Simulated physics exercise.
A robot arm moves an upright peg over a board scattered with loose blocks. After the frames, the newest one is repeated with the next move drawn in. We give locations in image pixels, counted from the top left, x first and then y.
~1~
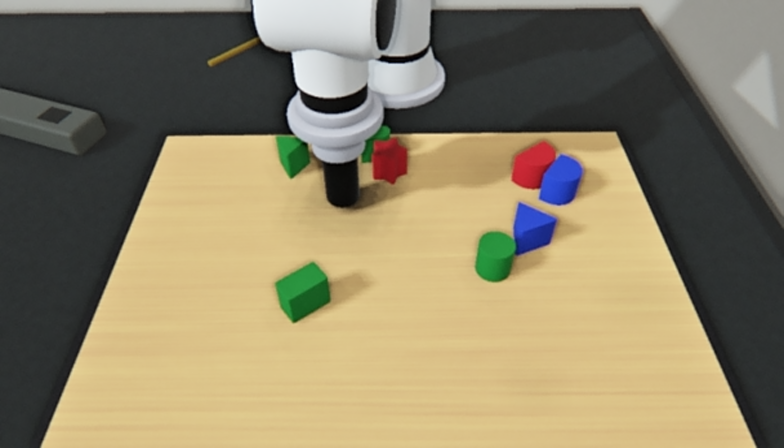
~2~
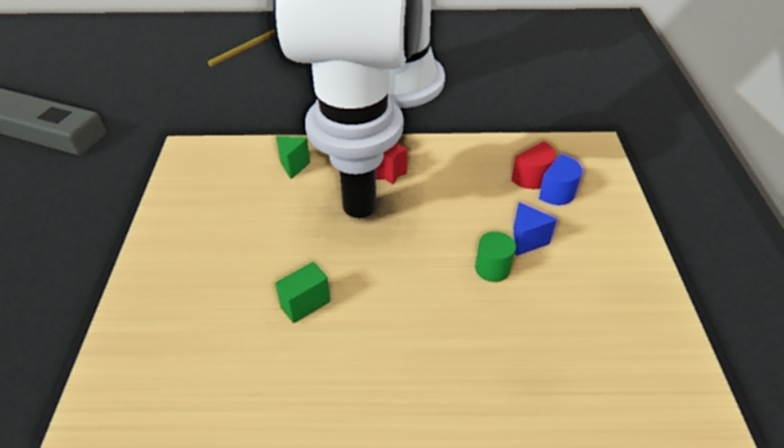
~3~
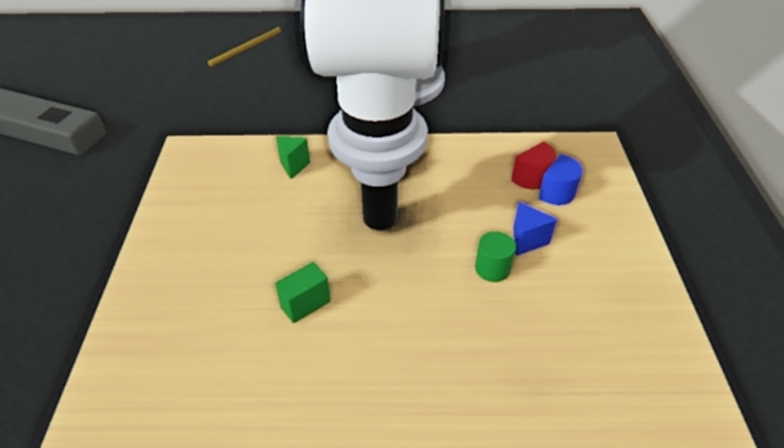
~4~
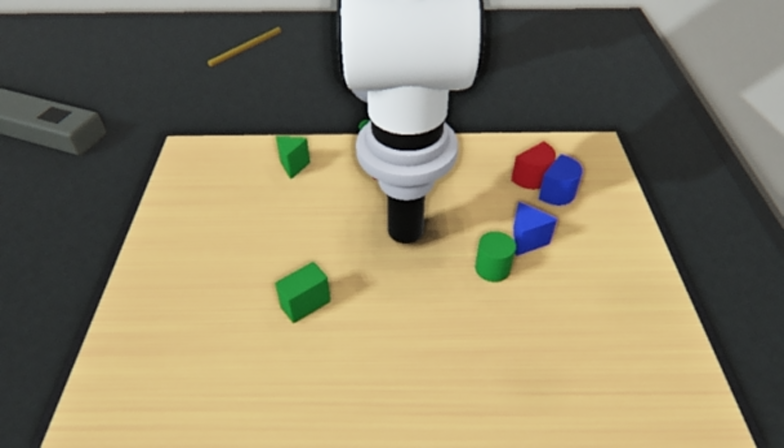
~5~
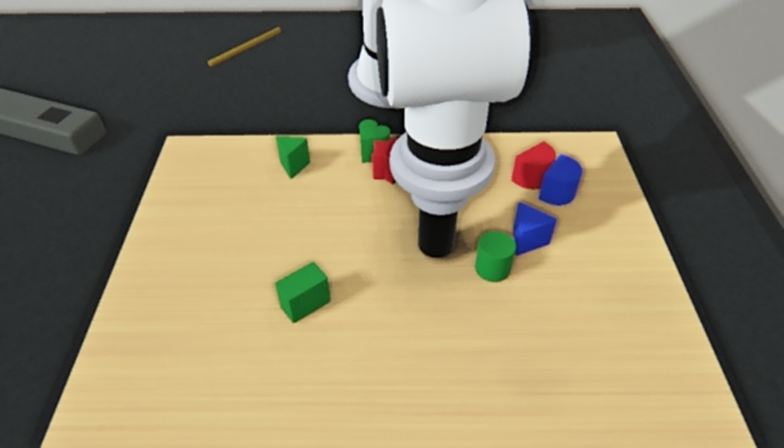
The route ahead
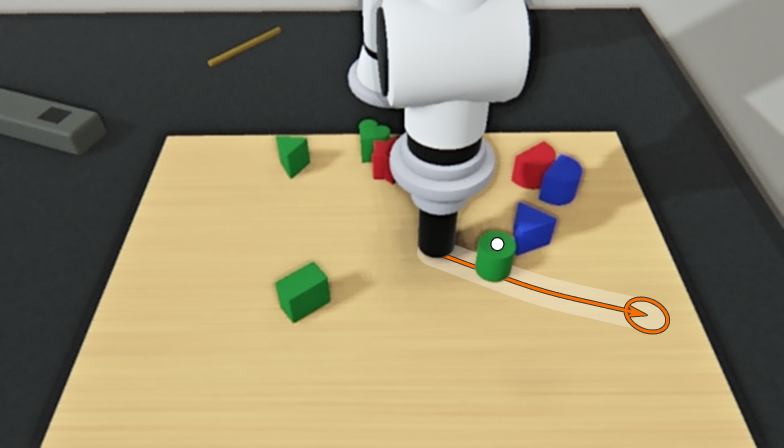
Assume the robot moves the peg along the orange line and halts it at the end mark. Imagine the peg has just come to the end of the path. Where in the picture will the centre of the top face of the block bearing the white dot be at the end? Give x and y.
Top centre: (632, 255).
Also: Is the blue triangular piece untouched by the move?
It seems so.
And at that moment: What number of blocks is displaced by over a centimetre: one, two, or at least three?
I reckon the push displaces only one of the blocks by more than 1 cm.
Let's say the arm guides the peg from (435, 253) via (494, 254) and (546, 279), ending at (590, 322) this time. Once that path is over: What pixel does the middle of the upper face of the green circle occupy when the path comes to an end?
It sits at (576, 323).
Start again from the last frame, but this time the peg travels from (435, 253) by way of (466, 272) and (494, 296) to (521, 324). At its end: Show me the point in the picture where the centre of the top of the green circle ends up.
I expect it at (527, 253).
Path on the board, from (435, 253) through (500, 276) and (571, 298) to (647, 315); the dot is on the green circle.
The first path, step by step. One third of the way, peg (502, 270); green circle (545, 255).
Two thirds of the way, peg (573, 292); green circle (609, 259).
At the end, peg (650, 309); green circle (631, 255); blue triangular piece in place.
